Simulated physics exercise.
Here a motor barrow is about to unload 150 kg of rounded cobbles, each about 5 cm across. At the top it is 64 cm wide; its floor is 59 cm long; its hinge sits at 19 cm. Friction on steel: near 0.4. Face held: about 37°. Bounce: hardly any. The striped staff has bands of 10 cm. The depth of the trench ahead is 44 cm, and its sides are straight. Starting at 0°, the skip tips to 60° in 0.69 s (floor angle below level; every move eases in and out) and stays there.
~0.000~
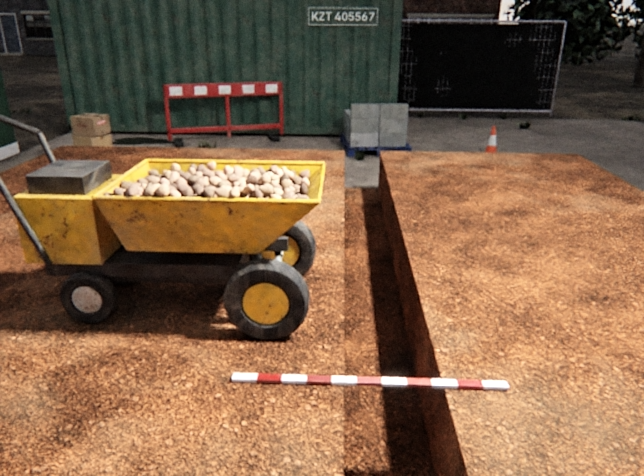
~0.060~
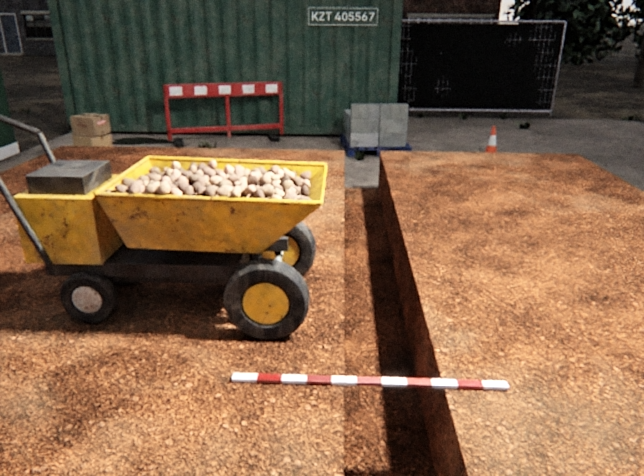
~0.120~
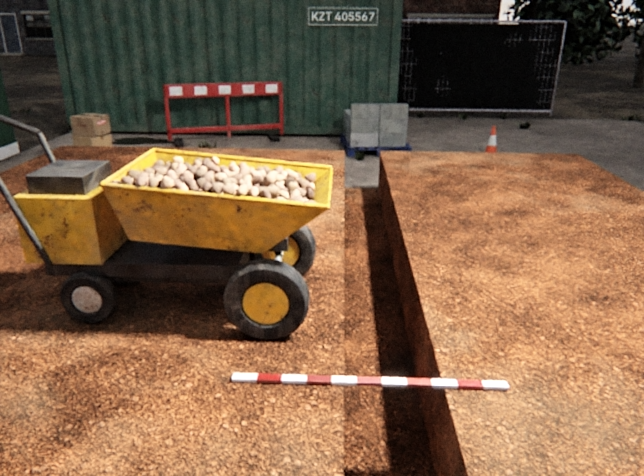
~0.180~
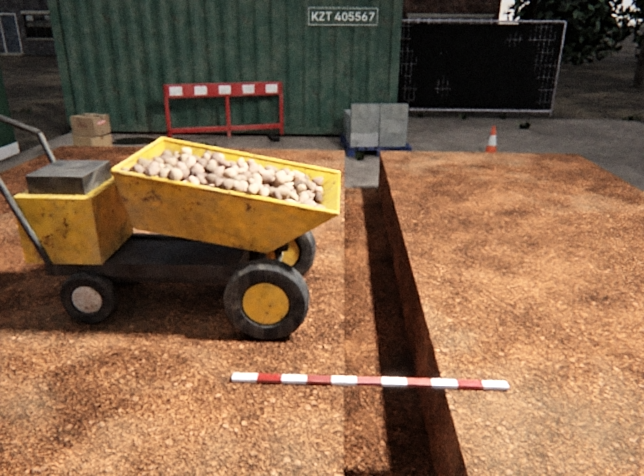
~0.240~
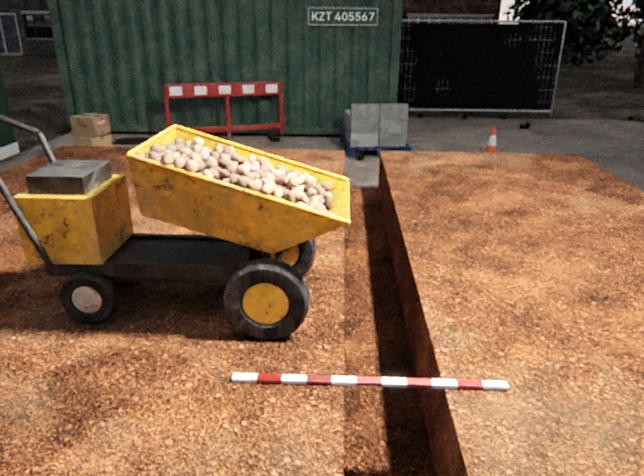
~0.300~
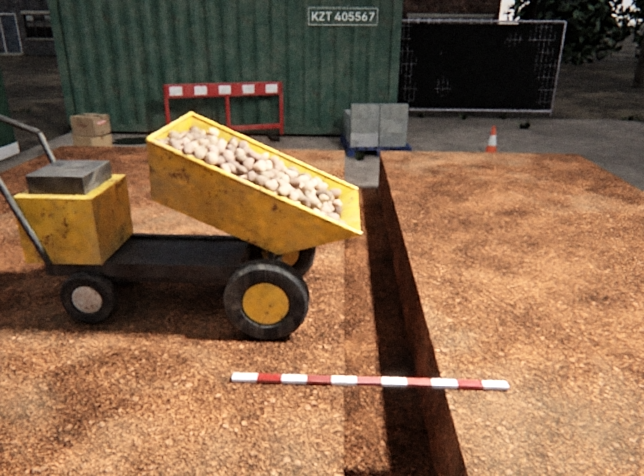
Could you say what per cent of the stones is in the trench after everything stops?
I would put it at 55 per cent.
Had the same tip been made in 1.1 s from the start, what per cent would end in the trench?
That works out at about 65 in a hundred.
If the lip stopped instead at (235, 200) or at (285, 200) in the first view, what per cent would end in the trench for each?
Roughly 90 in a hundred, then 80 in a hundred.
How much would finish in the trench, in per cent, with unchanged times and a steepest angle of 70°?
Roughly 50 per cent would end in the trench.
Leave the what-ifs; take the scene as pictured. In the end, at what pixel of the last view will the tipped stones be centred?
I'd put it close to (414, 359).
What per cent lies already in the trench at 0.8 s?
Some 15 per cent.
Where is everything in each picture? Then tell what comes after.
Lip at (319, 202), floor tilted 0°, highest stones at (222, 176), in the first picture.
The skip is at 1°, its lip at (322, 204); the top of the load is at (201, 174); the stones move at 0.3 m/s on average, in the second picture.
Lip at (328, 207), floor tilted 5°, highest stones at (191, 168); the stones move at 0.6 m/s on average, in the third picture.
The skip is at 10°, its lip at (338, 214); the top of the load is at (176, 160); the stones move at 0.9 m/s on average, in the fourth picture.
Lip at (349, 223), floor tilted 17°, highest stones at (180, 147); the stones move at 1.0 m/s on average, in the fifth picture.
Lip at (360, 234), floor tilted 24°, highest stones at (195, 136); the stones move at 1.1 m/s on average, in the sixth picture.
After 0.5 s the floor is at 51°; 100 % in the skip; the foremost stones are at (370, 247).
After 0.8 s the floor is at 60°; 82 % in the skip, 16 % in the trench, 2 % past the trench; the foremost stones are at (439, 297).
After 1.1 s the floor is at 60°; 31 % in the skip, 27 % in the trench, 42 % past the trench; the foremost stones are at (551, 294).
After 3.1 s the floor is at 60°; 0 % in the skip, 55 % in the trench, 45 % past the trench; the foremost stones are past the picture's edge.
